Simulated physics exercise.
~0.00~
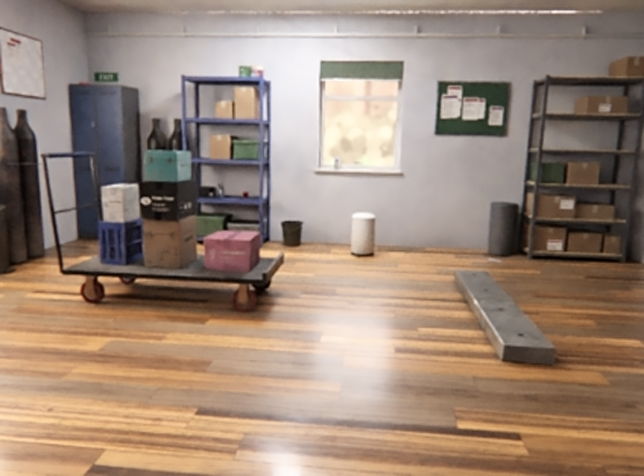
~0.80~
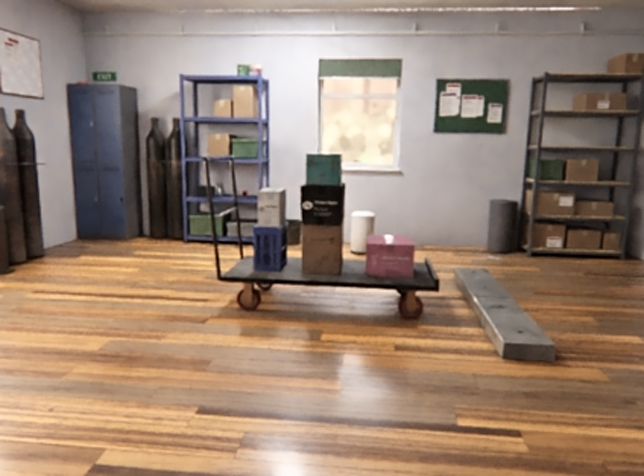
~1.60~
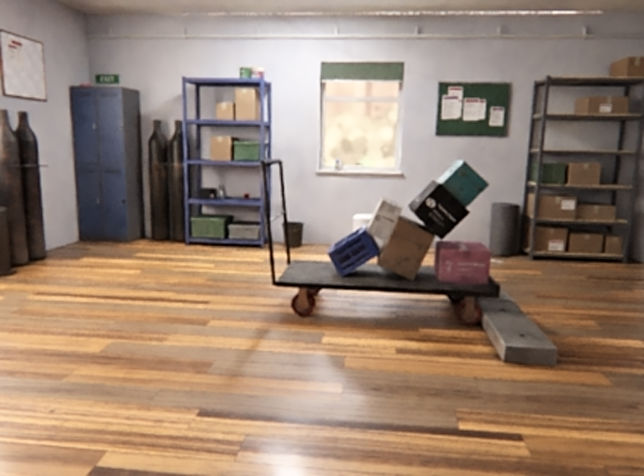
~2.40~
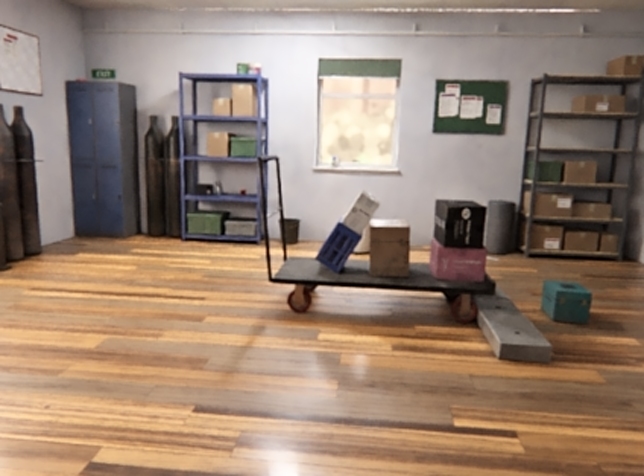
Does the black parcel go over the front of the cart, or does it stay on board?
It stays on board, ending up on top of the pink carton near the front of the deck.
